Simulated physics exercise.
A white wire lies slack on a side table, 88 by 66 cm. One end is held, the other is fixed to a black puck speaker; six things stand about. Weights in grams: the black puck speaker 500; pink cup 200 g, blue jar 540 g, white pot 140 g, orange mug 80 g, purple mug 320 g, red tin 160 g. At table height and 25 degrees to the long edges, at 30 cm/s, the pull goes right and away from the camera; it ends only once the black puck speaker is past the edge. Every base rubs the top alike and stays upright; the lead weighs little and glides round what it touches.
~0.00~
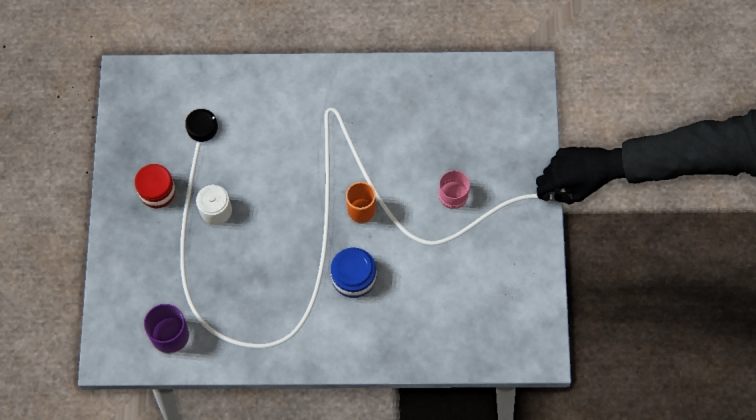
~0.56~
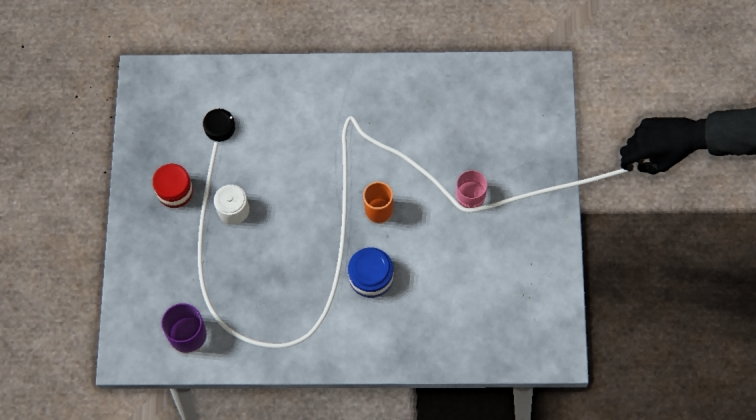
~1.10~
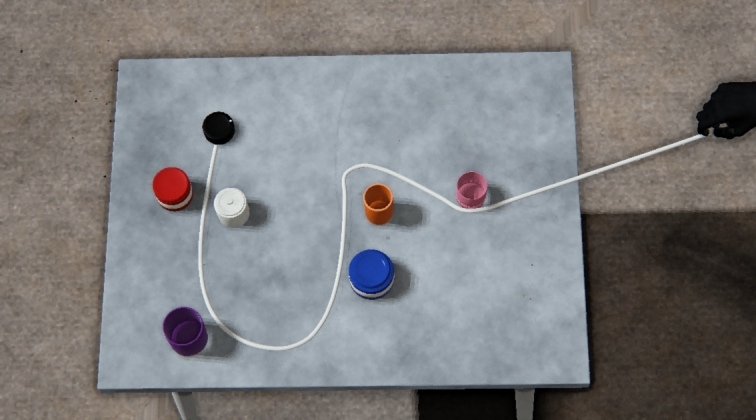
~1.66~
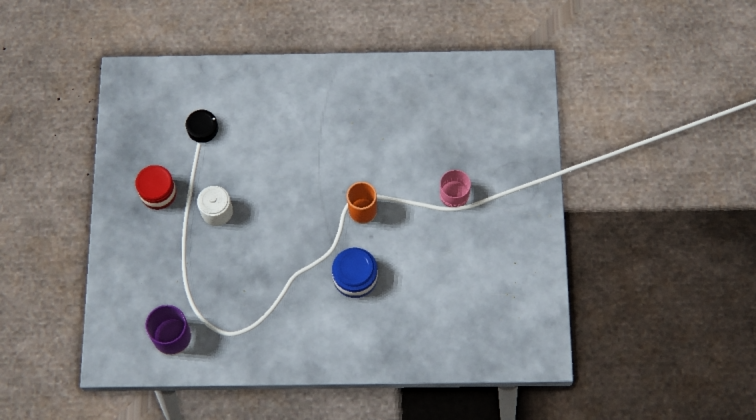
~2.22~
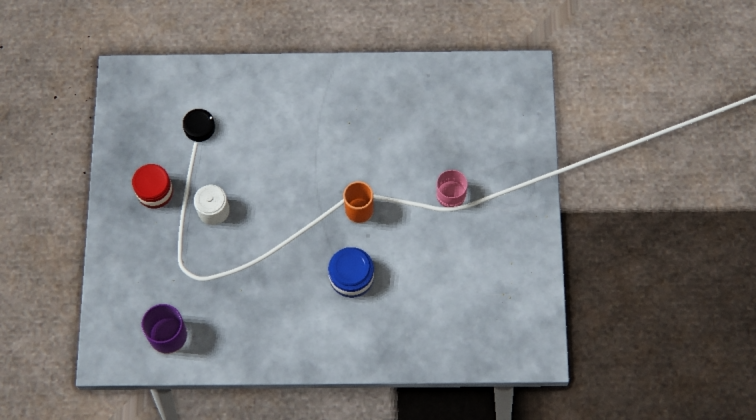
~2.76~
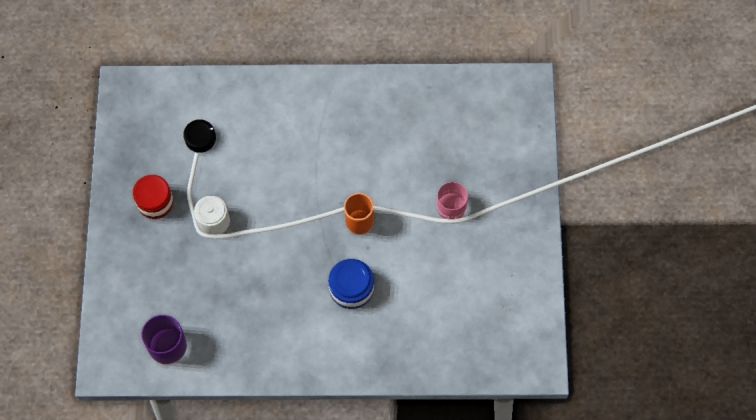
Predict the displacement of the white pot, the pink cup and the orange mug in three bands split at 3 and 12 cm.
Result: White pot ends far away, pink cup ends far away, orange mug stays in the low band.
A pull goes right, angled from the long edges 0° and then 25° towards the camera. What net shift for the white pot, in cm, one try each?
It would shift around 24 cm the first time and around 24 cm the second time.
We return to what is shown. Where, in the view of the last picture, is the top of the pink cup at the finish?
(469, 67).
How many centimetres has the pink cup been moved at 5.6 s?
26 cm.
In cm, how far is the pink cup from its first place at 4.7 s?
At that time it sits around 24 cm from its start.
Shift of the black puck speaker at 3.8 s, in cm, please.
I reckon some 6 cm.
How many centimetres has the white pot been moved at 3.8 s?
By then it sits some 24 cm from where it started.
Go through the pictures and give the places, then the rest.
Puck speaker (201, 122); white pot (212, 197); pink cup (454, 184); orange mug (361, 195); lead through (395, 221) (328, 152) (290, 336) (183, 246); 0 cm pulled, in the first frame.
Lead through (400, 154) (307, 336); 14 cm pulled, in the second frame.
Lead through (462, 210) (309, 339); 30 cm pulled, in the third frame.
Lead through (529, 185) (282, 295); 47 cm pulled, in the fourth frame.
Lead through (607, 153) (319, 220); 64 cm pulled, in the fifth frame.
Puck speaker (199, 133); white pot (210, 208); pink cup (452, 196); orange mug (359, 206); lead through (585, 173) (397, 213) (222, 236); 80 cm pulled, in the sixth frame.
After 3.8 s the black puck speaker has slid 5 cm; shifted so far, white pot 23 cm, pink cup 23 cm.
After 4.7 s the black puck speaker has slid 31 cm; shifted so far, white pot 28 cm, pink cup 24 cm.
After 5.6 s the black puck speaker has slid 58 cm; shifted so far, white pot 28 cm, pink cup 27 cm.
After 6.3 s the black puck speaker is off the top; shifted so far, white pot 28 cm at (305, 98), pink cup 27 cm at (469, 67), orange mug 0 cm at (359, 209).
